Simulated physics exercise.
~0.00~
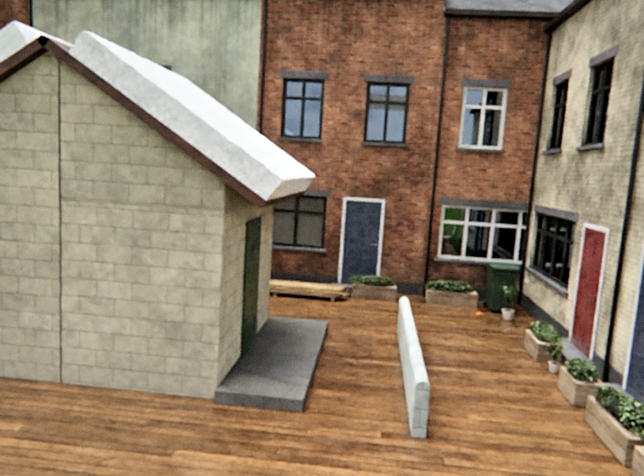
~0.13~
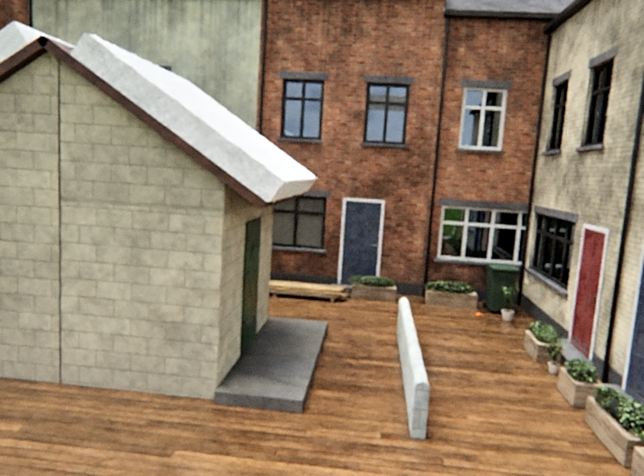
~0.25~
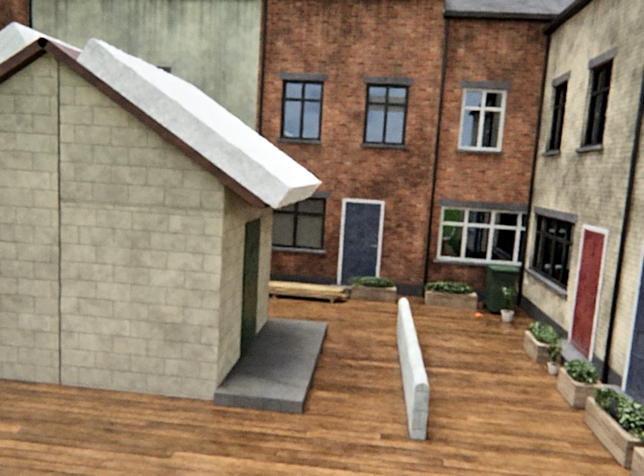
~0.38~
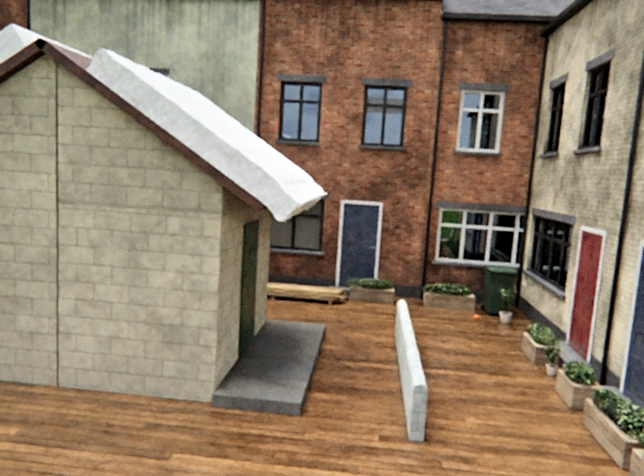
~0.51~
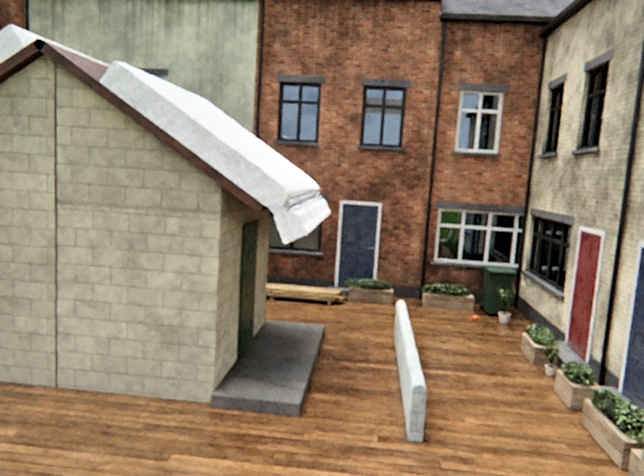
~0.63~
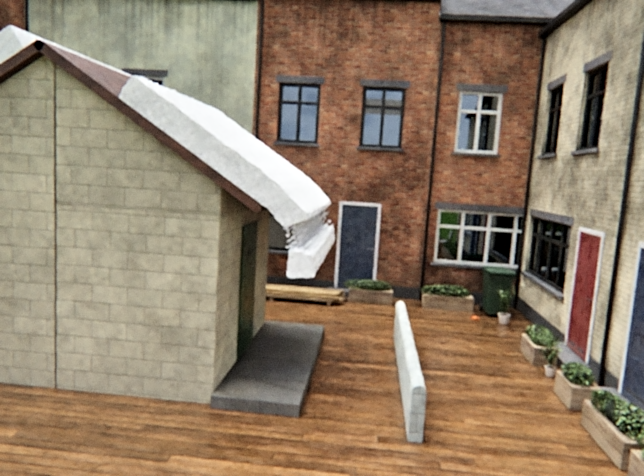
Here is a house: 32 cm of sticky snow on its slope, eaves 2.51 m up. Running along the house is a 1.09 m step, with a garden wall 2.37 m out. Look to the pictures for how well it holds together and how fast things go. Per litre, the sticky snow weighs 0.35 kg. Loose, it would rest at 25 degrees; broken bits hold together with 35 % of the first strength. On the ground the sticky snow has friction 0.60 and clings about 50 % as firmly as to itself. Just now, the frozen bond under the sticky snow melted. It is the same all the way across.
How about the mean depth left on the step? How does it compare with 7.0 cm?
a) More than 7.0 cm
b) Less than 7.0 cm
(a) More than 7.0 cm.
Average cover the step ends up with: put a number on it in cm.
11 cm or so.
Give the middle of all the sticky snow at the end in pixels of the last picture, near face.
Position: About (374, 407).
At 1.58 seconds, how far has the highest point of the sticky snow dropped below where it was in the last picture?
Roughly 2.7 m.
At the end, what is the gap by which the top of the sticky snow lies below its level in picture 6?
About 3.2 m.
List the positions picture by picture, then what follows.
In the first frame, foremost bit of the sticky snow at (280, 182), 3 % of it past the eaves, in one piece.
In the second frame, foremost bit of the sticky snow at (282, 184), its middle shifted 3.3 cm, 4 % of it past the eaves, in one piece.
In the third frame, foremost bit of the sticky snow at (289, 191), its middle shifted 13 cm, 8 % of it past the eaves, in one piece.
In the fourth frame, foremost bit of the sticky snow at (297, 207), its middle shifted 28 cm, 13 % of it past the eaves, in one piece.
In the fifth frame, foremost bit of the sticky snow at (306, 231), its middle shifted 50 cm, 20 % of it past the eaves, cracking.
In the sixth frame, foremost bit of the sticky snow at (314, 272), its middle shifted 79 cm, 30 % of it past the eaves, cracking.
After 1.07 s, 48 % of the snow is still up on the roof and 52 % is falling or down.
After 1.58 s, none of the snow is still up on the roof and all is falling or down.
After 2.09 s, none of the snow is still up on the roof and all is falling or down.
After 2.60 s, none of the snow is still up on the roof and all is falling or down.
After 2.70 s, none of the snow is still up on the roof and the snow on the step is 11 cm deep on average.
